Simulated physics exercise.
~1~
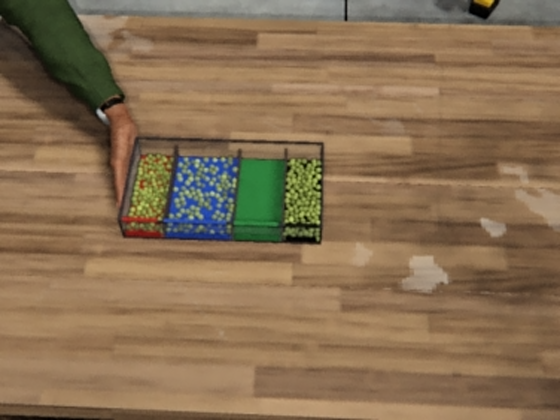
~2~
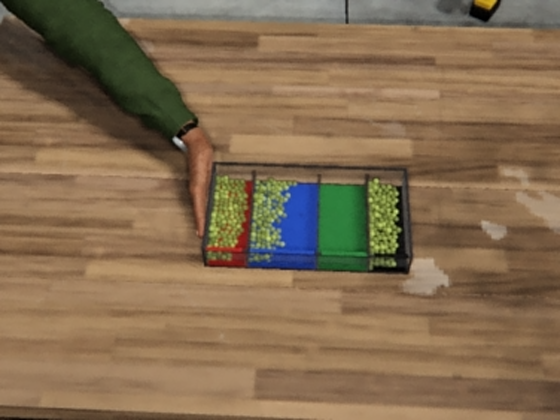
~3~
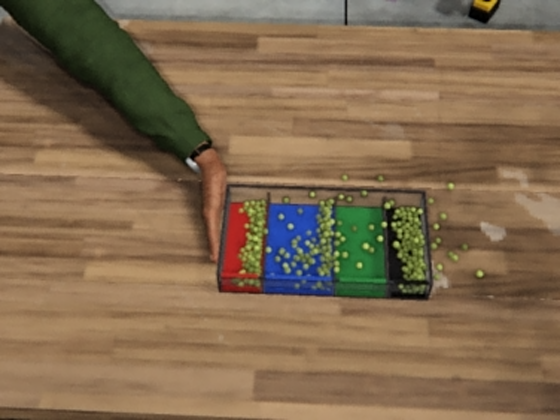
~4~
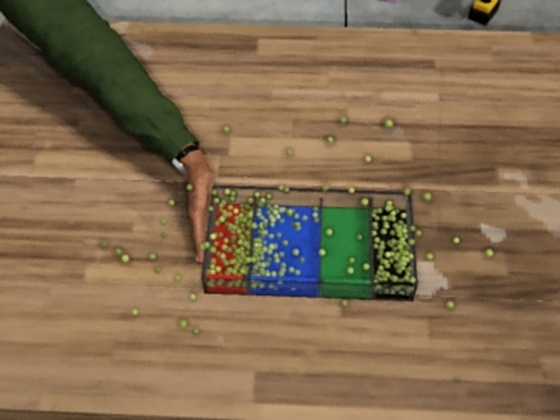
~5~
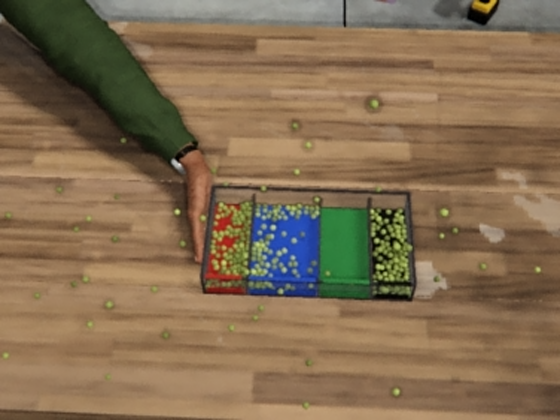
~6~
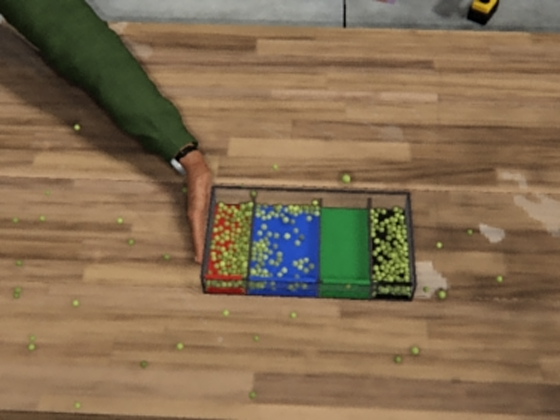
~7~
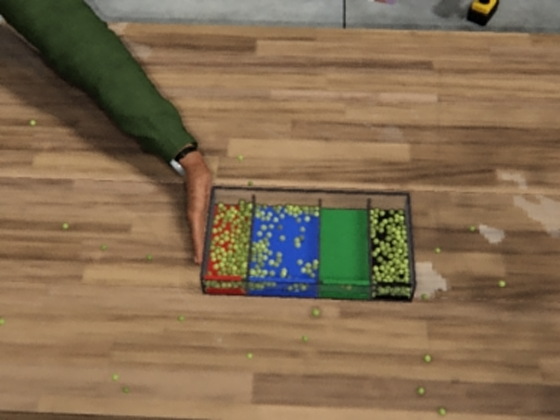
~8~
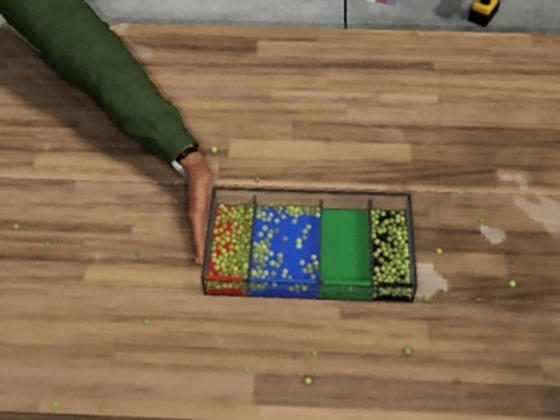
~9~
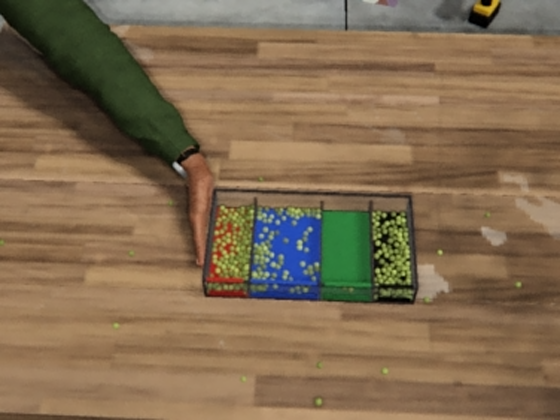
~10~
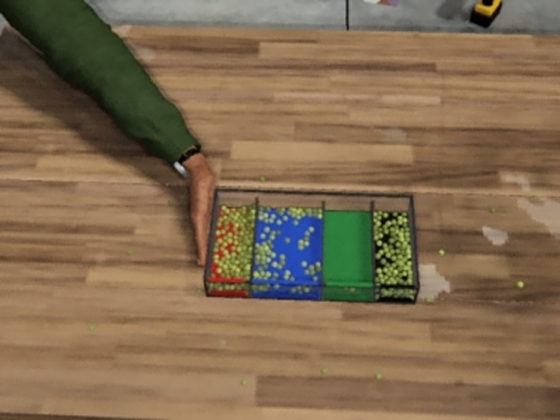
A clear divided tray of yellowish-green dried peas sits on a wooden tabletop, seen from above, with a hand in a green sleeve at its left side. Its compartments run red, blue, green and black from left to right, and peas lie in all but the green one. The hand and tray move right and slightly down, the peas shifting inside. Then peas spray out as the tray jerks back a little to the left and stops. Loose peas scatter and roll across the table, while most remain in the red, blue and black sections, leaving green empty.
